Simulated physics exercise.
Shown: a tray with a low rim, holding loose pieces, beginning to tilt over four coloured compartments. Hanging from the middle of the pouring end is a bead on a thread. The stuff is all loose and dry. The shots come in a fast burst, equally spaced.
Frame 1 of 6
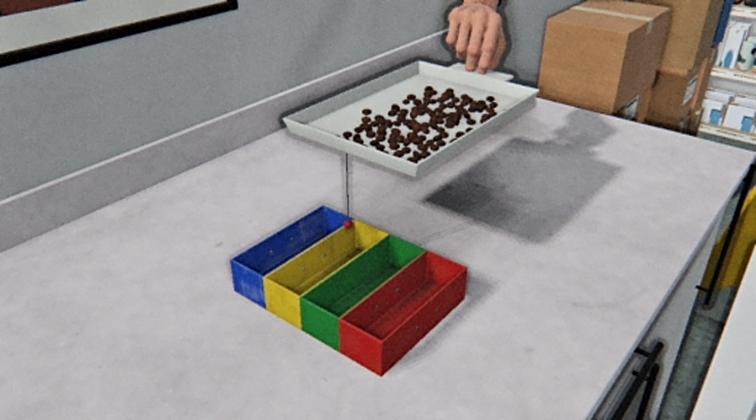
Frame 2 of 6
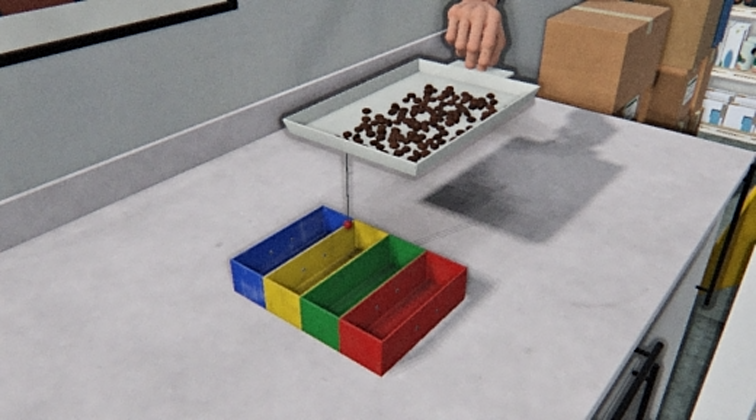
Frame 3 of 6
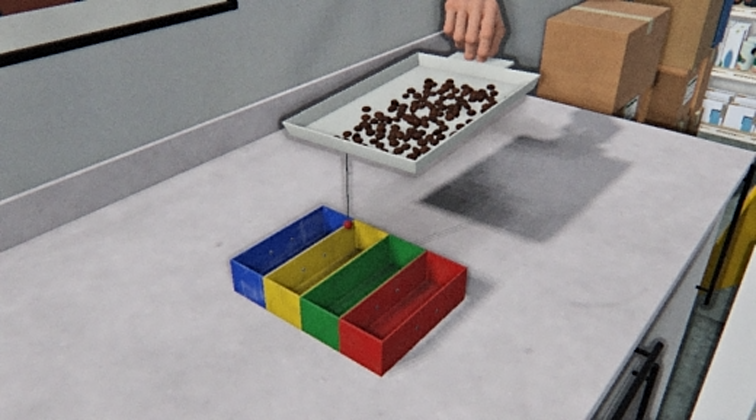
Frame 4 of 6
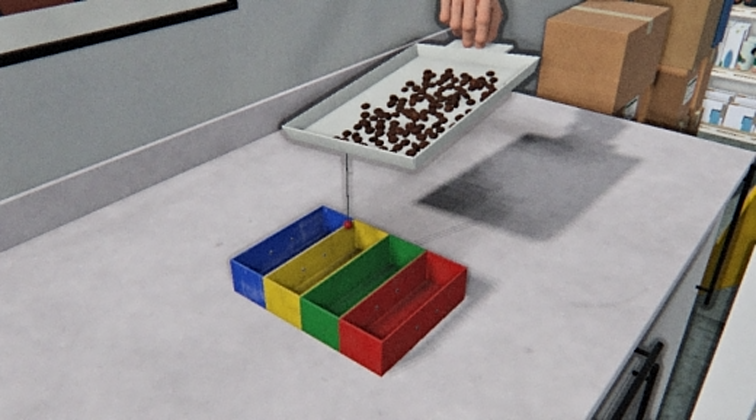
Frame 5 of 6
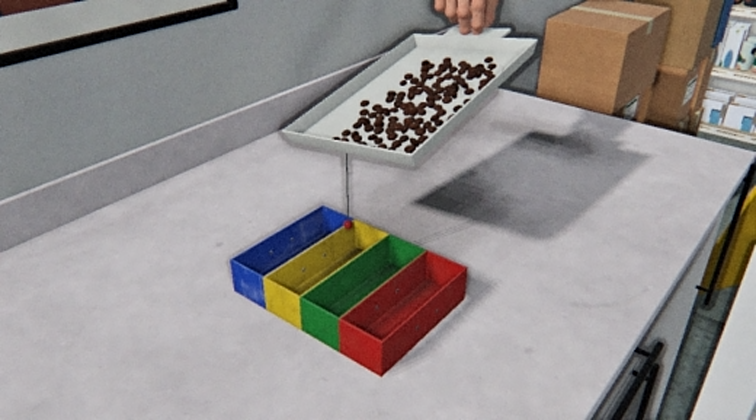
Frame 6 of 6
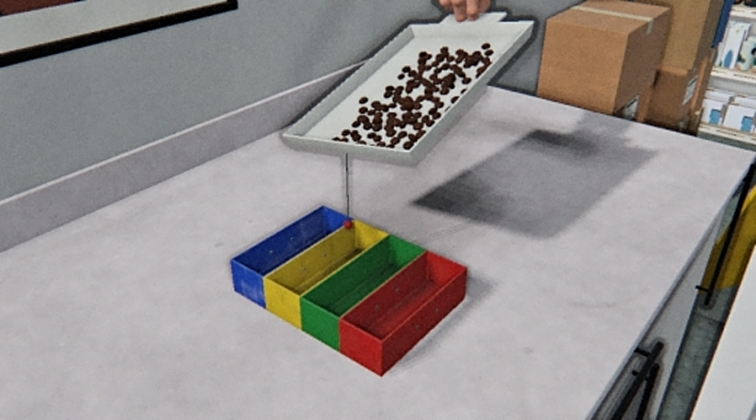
White tray of loose dark brown pieces tilting gradually as a hand raises its far end above blue, yellow, green and red compartments.
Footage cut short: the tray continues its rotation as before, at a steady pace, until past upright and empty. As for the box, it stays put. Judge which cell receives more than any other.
The blue cell receives the most.
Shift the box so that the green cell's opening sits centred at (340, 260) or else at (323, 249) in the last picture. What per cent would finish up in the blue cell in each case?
First position: Some 70 %; second position: Some 40 %.
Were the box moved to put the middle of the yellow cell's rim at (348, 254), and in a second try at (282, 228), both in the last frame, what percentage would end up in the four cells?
Trial 1 near 10 %, trial 2 near 100 %.
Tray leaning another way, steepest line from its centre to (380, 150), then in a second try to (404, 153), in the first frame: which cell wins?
Green, then the green cell.
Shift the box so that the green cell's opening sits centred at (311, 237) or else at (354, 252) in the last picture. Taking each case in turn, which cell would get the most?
In order of the tries: The cell in yellow and the blue cell.
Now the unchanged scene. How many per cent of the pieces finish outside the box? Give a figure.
I'd put it at about 70 percent.
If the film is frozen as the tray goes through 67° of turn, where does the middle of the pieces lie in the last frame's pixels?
Somewhere around pixel (312, 144) in the last picture.
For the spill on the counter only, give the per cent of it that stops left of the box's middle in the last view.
About 100 per cent.
Soon after the last picture, tray tipped steeply; most on the tray; a small part falling or outside the box.
A little later, tray tipped past a quarter turn; a stray few on the tray; about a third in the blue cell; about two thirds falling or outside the box.
Later still, tray tipped past a quarter turn; about a quarter in the blue cell; about two thirds falling or outside the box.
At rest, tray tipped past a quarter turn; about a quarter in the blue cell; none in the red cell; none in the green cell; none in the yellow cell; about two thirds outside the box.
